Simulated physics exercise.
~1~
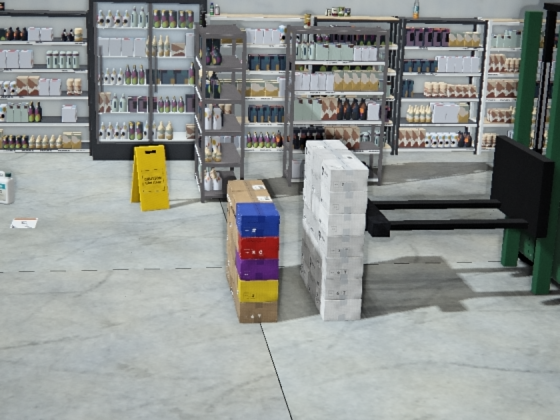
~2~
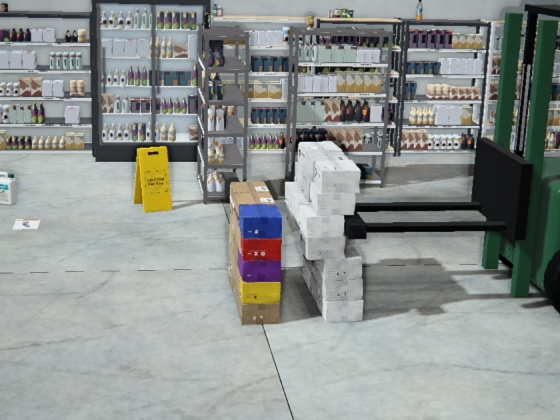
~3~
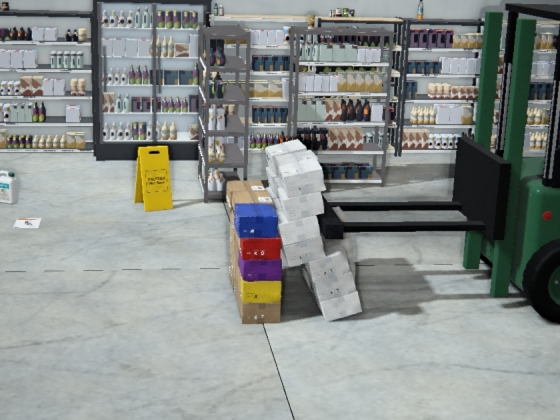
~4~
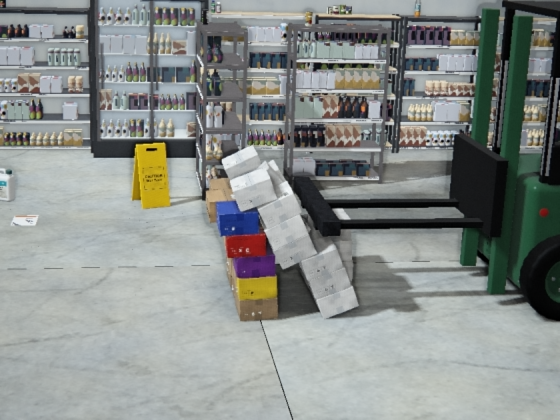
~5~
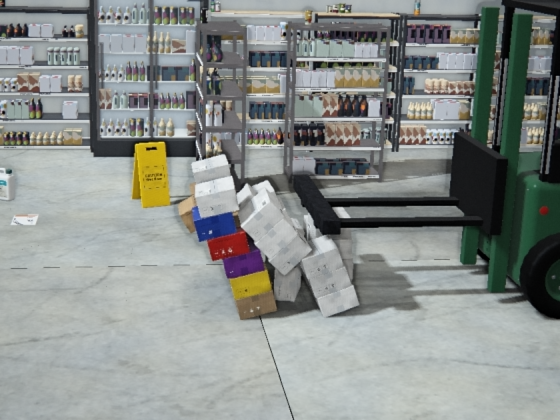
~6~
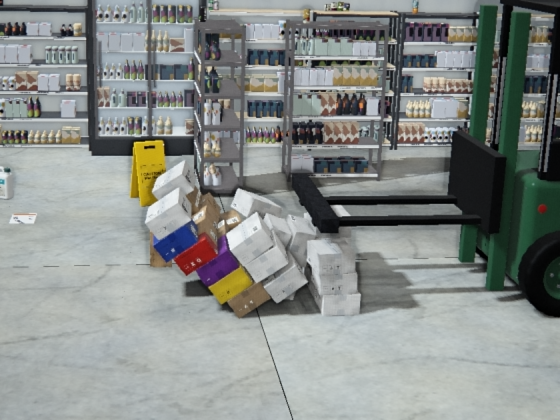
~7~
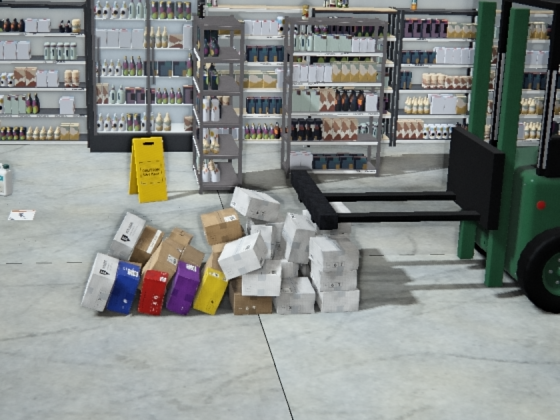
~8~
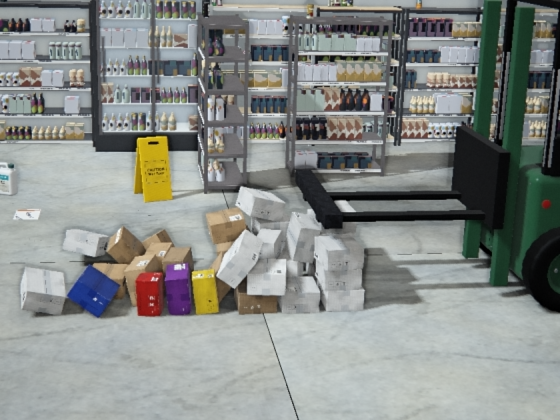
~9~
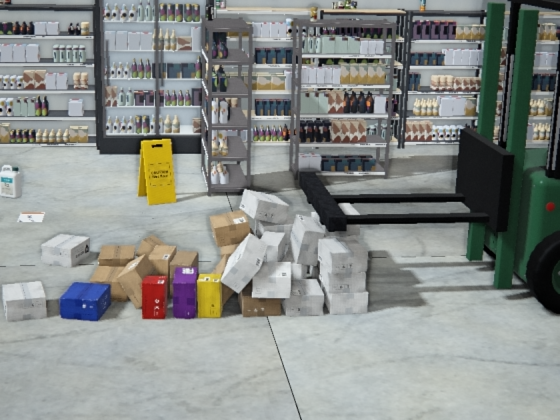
At the start, a stack of white boxes stands beside a second stack with blue, red, purple and yellow boxes at its near end, while a green forklift waits on the right before shelves of bottles. The forklift drives its fork leftward into the white stack, shoving the middle out and buckling it. The white boxes lean onto the neighboring stack, which starts to tilt left. The forklift stops, but both stacks keep toppling, and the colored boxes swing down in a slanting row. They spill across the floor, the blue one rolling farthest left. Finally, the red, purple and yellow boxes rest on their sides beside a heap of white ones.
